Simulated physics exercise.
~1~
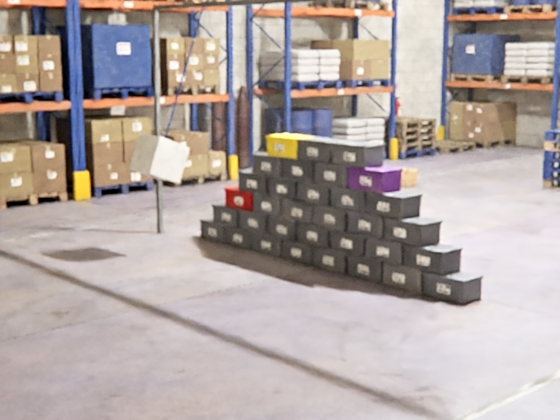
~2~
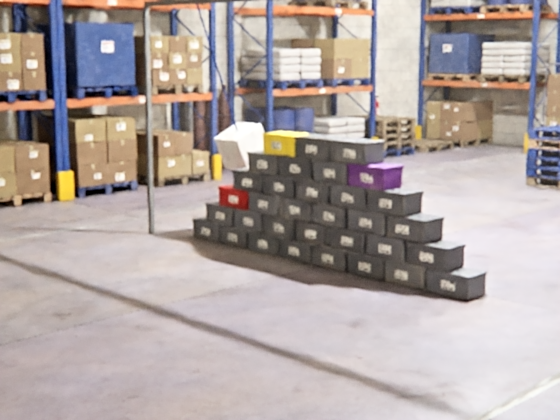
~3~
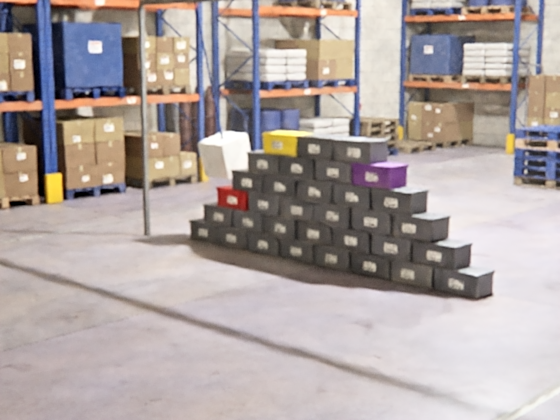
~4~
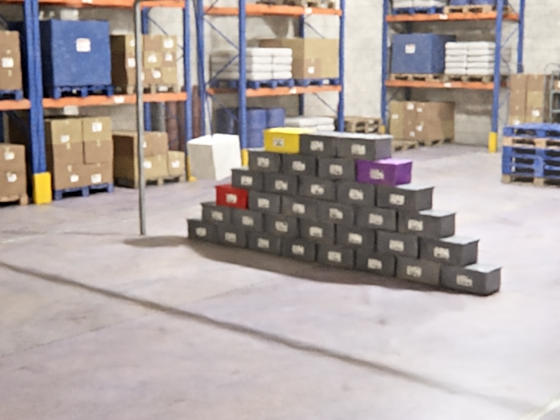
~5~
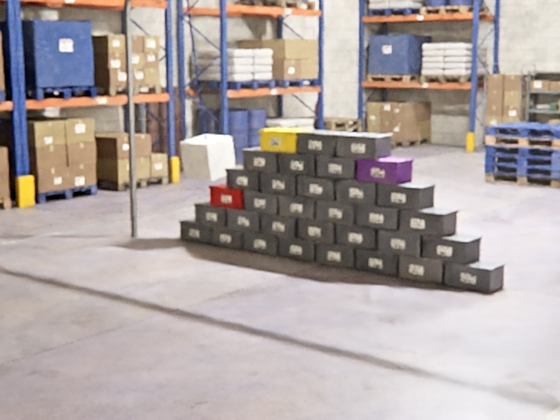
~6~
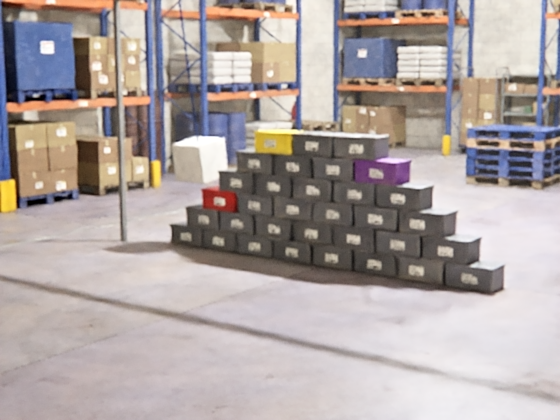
A white block swings right toward the stacked totes, then drifts back left, toppling none.
